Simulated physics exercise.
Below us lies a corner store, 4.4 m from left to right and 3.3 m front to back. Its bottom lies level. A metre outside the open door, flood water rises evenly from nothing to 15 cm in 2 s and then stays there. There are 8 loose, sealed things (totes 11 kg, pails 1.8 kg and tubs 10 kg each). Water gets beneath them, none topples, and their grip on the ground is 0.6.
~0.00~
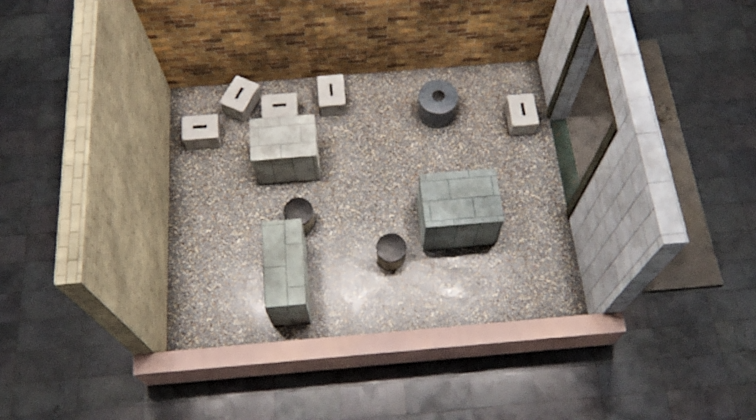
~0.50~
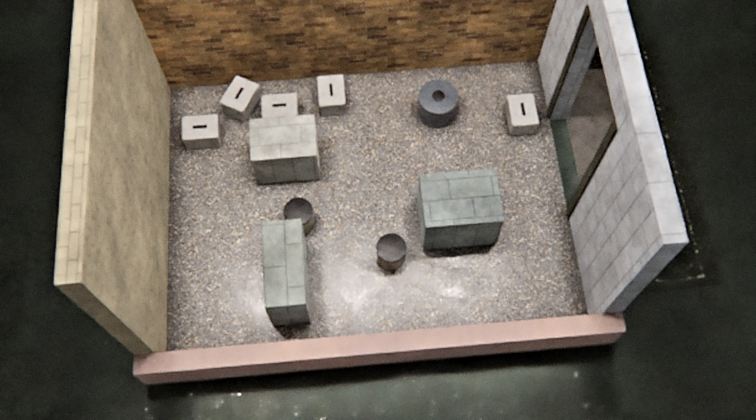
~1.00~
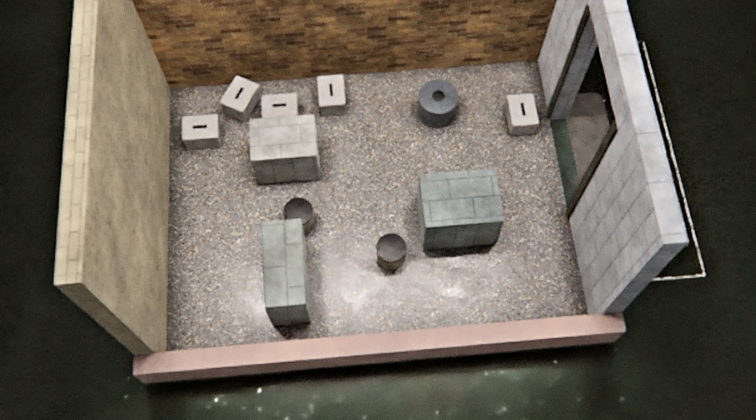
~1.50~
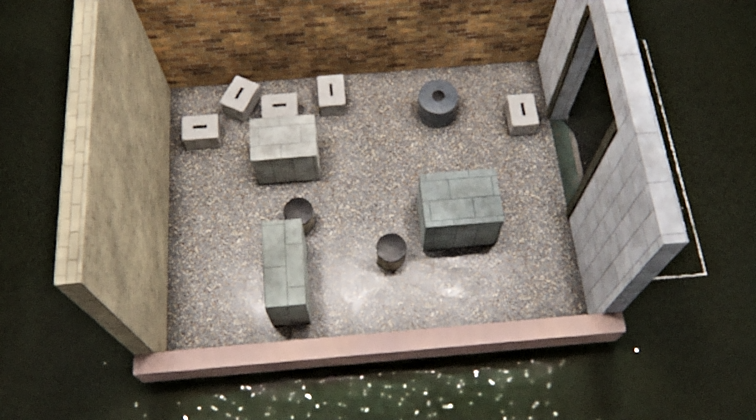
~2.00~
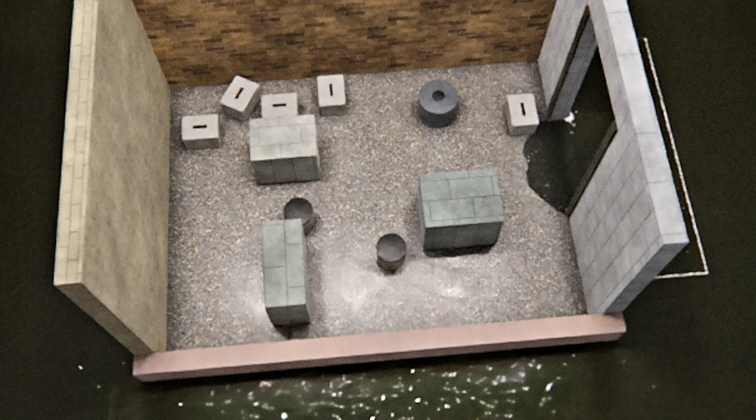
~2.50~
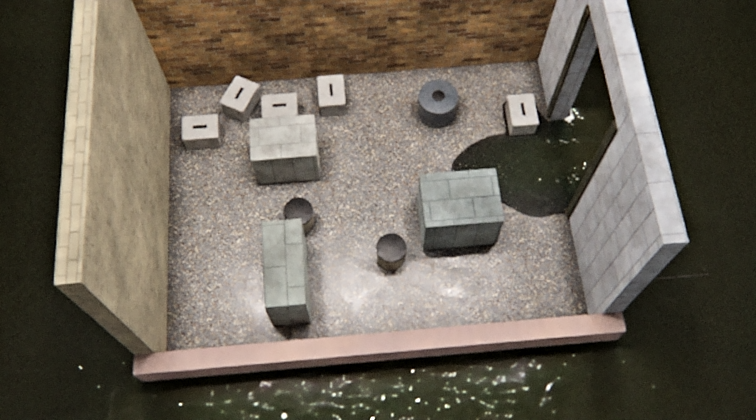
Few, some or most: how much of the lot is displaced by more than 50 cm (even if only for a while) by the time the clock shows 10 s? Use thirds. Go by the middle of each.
That comes to not even a third.
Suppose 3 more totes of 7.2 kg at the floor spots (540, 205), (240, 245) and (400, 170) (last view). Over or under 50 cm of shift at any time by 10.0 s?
In turn: Over, short of it, past it.
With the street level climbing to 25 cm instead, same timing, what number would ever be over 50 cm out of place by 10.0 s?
Then 8.
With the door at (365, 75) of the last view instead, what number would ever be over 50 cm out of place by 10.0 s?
In that case 1 of them.
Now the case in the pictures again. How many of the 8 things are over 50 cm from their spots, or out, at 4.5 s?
0 of them.
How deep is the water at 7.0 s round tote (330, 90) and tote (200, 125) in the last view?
About 6 and 2 cm.
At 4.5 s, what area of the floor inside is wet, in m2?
Some 7.0 m2.
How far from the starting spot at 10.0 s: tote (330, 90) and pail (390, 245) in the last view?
In that order: 0 cm, 20 cm.
After 3.5 s 0 of 8 are over 50 cm from their spots; 0 afloat.
After 4.5 s 0 of 8 are over 50 cm from their spots; 0 afloat.
After 7.0 s 1 of 8 are over 50 cm from their spots; 1 afloat.
After 10.0 s 1 of 8 are over 50 cm from their spots, and 1 have been at some point; 3 afloat.
